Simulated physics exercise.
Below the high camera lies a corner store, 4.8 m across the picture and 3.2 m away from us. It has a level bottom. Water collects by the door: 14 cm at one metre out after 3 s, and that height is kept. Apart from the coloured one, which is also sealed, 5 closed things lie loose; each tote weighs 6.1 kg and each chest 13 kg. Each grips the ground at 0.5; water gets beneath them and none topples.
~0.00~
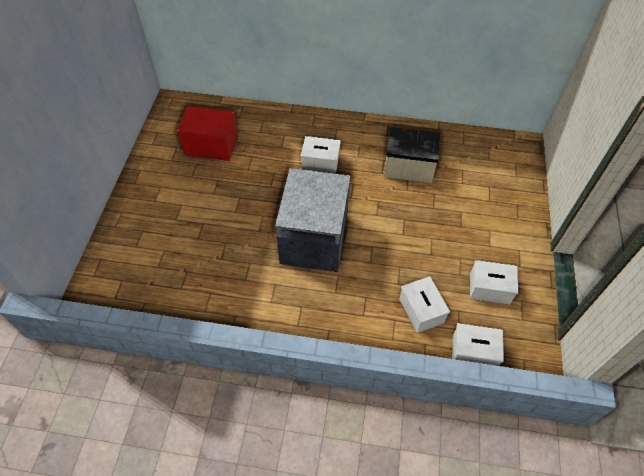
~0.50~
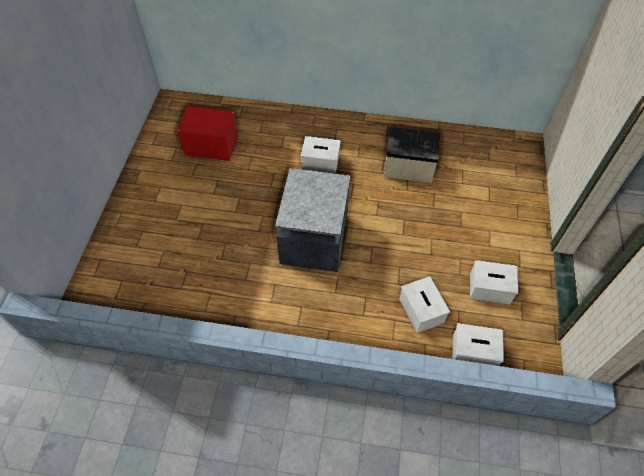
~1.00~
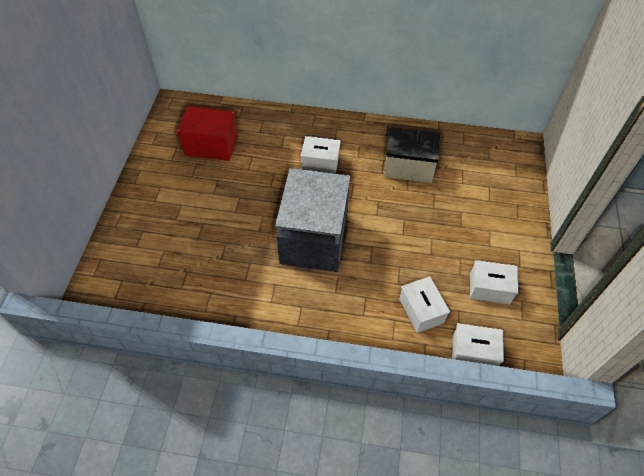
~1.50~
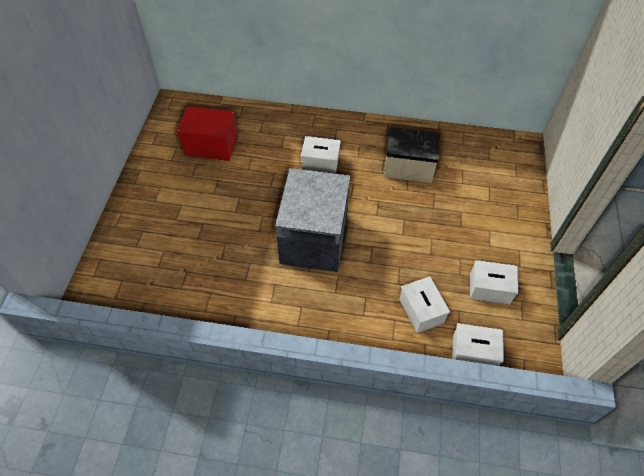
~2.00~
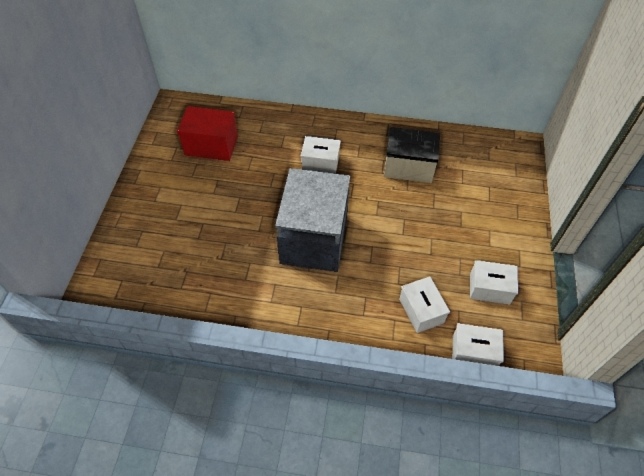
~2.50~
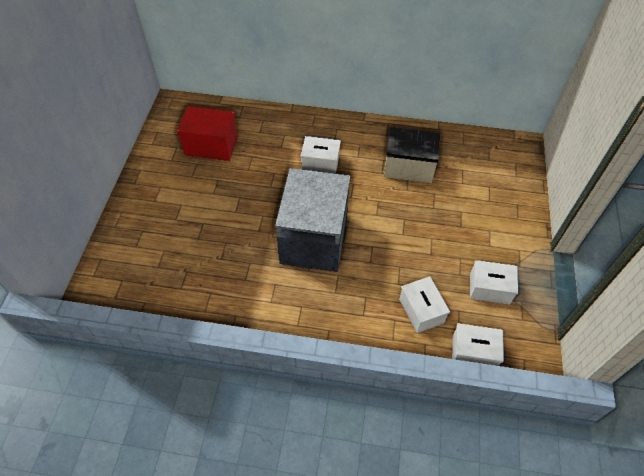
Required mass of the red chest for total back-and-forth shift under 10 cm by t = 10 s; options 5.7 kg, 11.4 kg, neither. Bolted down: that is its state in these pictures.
Required: 5.7 kg.
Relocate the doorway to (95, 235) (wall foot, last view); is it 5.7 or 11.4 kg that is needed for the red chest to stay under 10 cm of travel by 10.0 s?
If so, even the lighter mass works.
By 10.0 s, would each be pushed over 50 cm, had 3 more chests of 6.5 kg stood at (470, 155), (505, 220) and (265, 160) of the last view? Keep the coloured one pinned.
Listed in turn, they go beneath the bar, beneath the bar, beneath the bar.
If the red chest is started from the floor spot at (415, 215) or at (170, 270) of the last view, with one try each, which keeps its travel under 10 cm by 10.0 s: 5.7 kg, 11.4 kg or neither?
In that order: No load works; just the heavier works.
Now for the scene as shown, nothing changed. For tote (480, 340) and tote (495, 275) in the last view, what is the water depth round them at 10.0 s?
Depths: Near 5 cm, then near 3 cm.
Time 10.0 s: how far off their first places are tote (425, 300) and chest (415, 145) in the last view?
250 cm, 0 cm.
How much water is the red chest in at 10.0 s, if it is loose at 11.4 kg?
2 cm, roughly.
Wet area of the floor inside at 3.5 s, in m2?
Around 2.0 m2 of it.
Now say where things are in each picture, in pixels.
The red chest at (206, 121) rests on the ground; water covers 0.0 m2; 0 of 6 have shifted, in the first picture.
The red chest at (206, 121) rests on the ground; 0.0 m2 under water; 0 of 6 have shifted, in the second picture.
The red chest at (206, 121) rests on the ground; 0.0 m2 under water; 0 of 6 have shifted, in the third picture.
The red chest at (206, 121), on the bottom; 0.0 m2 under water; 0 of 6 have shifted, in the fourth picture.
The red chest at (206, 121) rests on the ground; 0.0 m2 under water; 0 of 6 have shifted, in the fifth picture.
The red chest at (206, 121), on the bottom; water covers 0.3 m2; 0 of 6 have shifted, in the sixth picture.
After 3.5 s the red chest would be 0 cm from its start with 5.7 kg and 0 cm from its start with 11.4 kg; 0 cm of water round it then.
After 4.5 s the red chest would be 0 cm from its start with 5.7 kg and 0 cm from its start with 11.4 kg; 0 cm of water round it then.
After 7.0 s the red chest would be 0 cm from its start with 5.7 kg and 0 cm from its start with 11.4 kg; 1 cm of water round it then.
After 10.0 s the red chest would be 0 cm from its start with 5.7 kg and 0 cm from its start with 11.4 kg; 2 cm of water round it then.
